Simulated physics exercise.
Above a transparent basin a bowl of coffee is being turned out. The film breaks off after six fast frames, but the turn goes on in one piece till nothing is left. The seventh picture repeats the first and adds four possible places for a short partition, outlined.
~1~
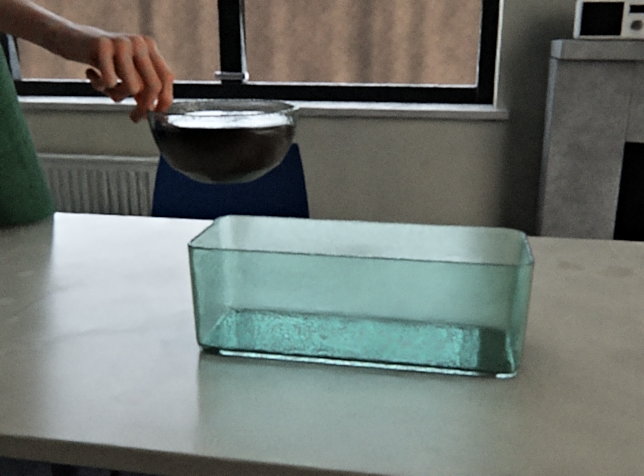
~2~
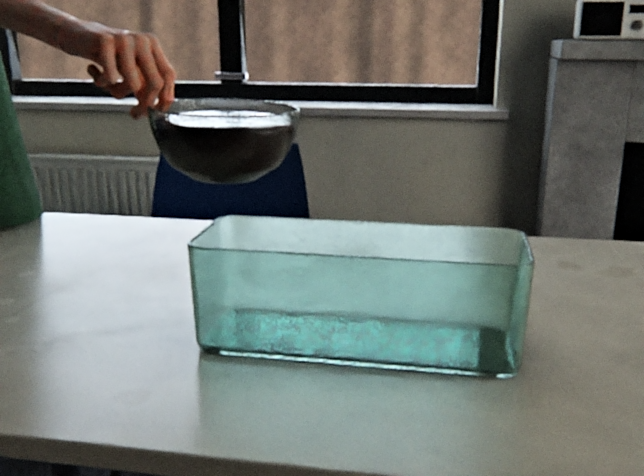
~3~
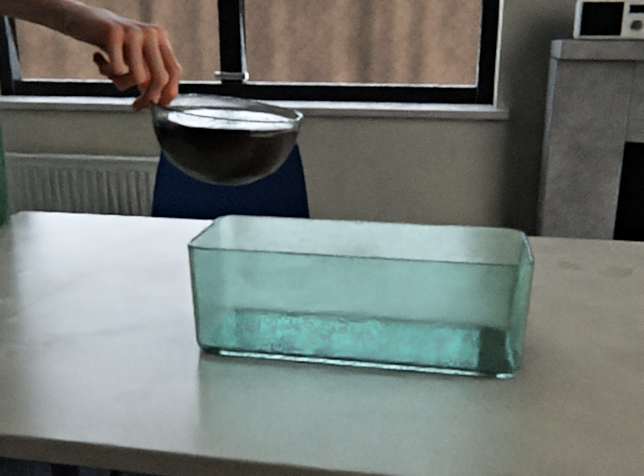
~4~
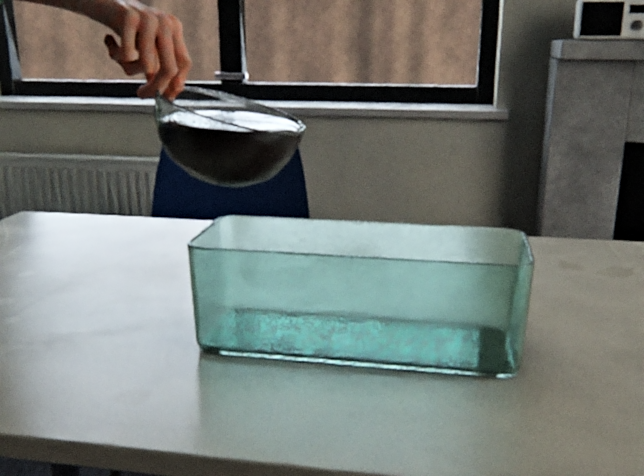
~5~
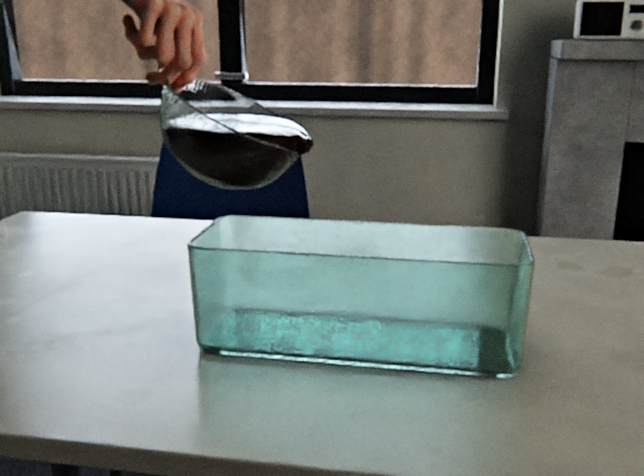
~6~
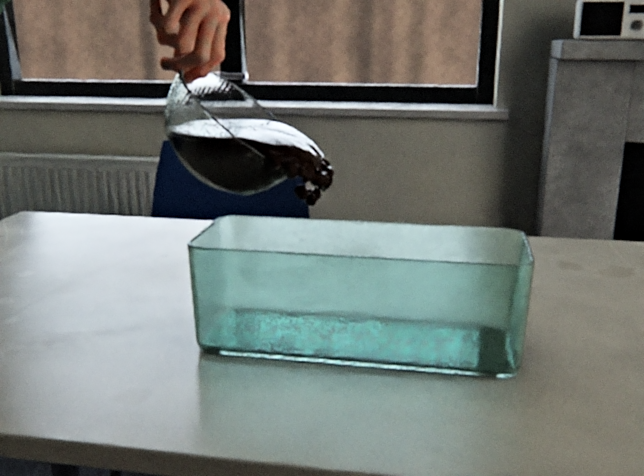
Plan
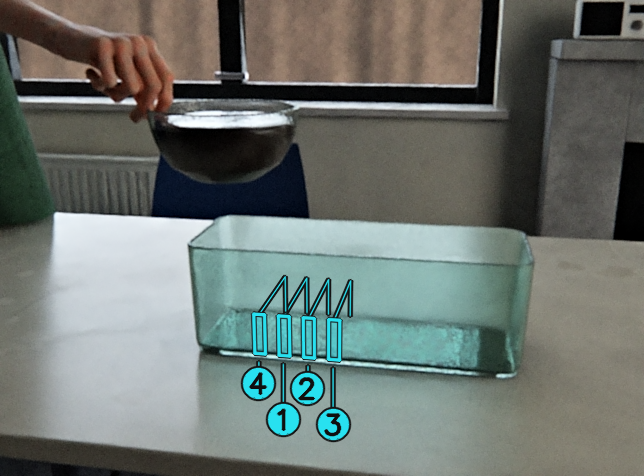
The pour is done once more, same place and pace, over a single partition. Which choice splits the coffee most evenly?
3 is best.
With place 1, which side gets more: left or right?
More ends on the right.
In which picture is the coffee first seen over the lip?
Picture 5.
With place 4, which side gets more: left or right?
More ends on the right.
In cyan, 1 at (283, 363); 2 at (307, 366); 3 at (333, 368); 4 at (258, 361).
With 1, about 16 % ends left of the wall and 82 % right of it.
With 2, about 28 % ends left of the wall and 70 % right of it.
With 3, about 49 % ends left of the wall and 48 % right of it; 3 % is lost outside.
With 4, about 9 % ends left of the wall and 89 % right of it.
